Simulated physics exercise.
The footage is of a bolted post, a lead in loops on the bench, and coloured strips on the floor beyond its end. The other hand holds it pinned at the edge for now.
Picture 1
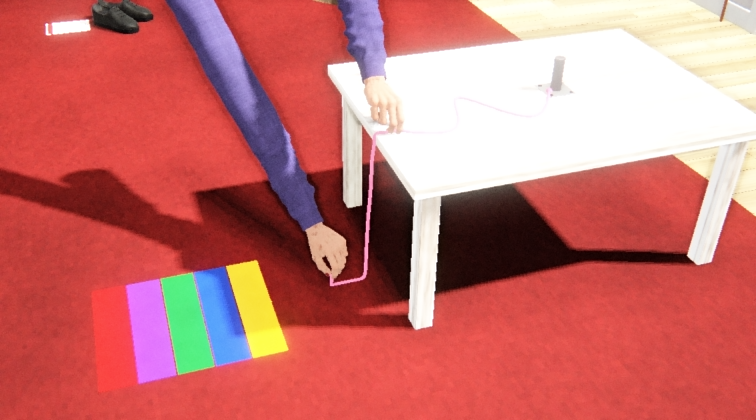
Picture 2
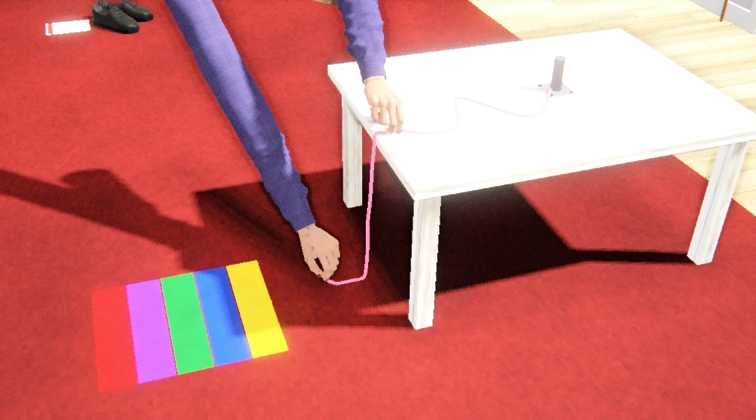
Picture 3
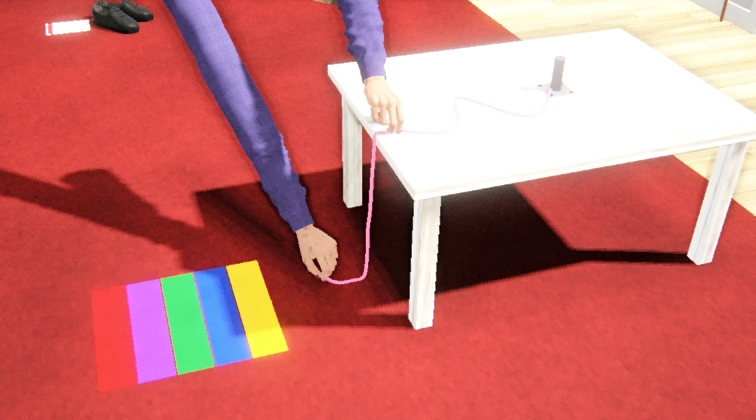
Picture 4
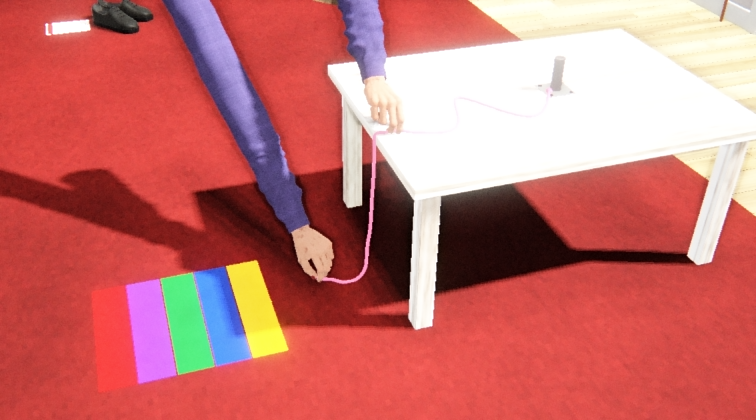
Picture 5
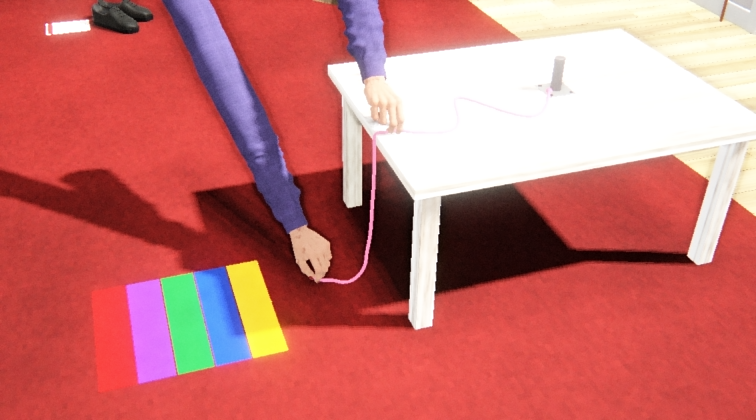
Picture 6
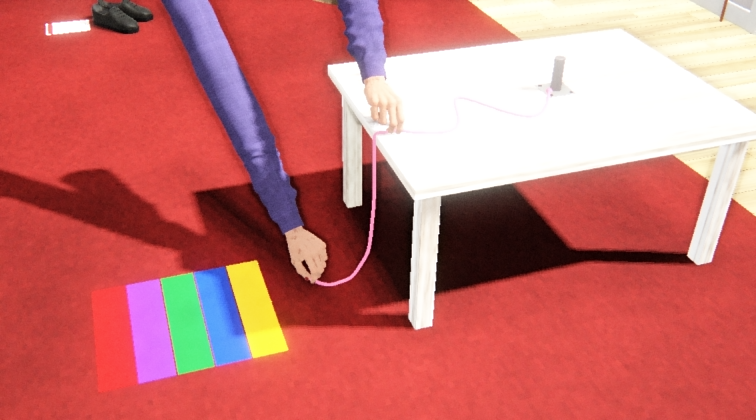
A hand near the floor drew the end of a pink cord slightly left, toward the coloured strips, while the other hand stayed still, pinning the cord at the white table's edge.
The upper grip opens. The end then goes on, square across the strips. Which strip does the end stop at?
The red one.
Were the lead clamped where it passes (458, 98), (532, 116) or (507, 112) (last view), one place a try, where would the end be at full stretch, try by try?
In that order: (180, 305), (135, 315) and (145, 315).
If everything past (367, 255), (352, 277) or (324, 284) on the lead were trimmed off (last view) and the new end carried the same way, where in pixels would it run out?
Going through them in turn gives (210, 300), (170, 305) and finally (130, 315).
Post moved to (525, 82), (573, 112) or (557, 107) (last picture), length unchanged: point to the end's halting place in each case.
Somewhere near (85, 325), (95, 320) and (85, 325), in that order.
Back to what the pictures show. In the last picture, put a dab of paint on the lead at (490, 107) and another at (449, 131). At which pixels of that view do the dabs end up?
The first settles around (455, 110), the second around (353, 142).
A little later, end near (179, 306); over green.
Next, end near (136, 314); over purple.
When it is tight, end near (108, 320); over red. The end stops over the red strip.
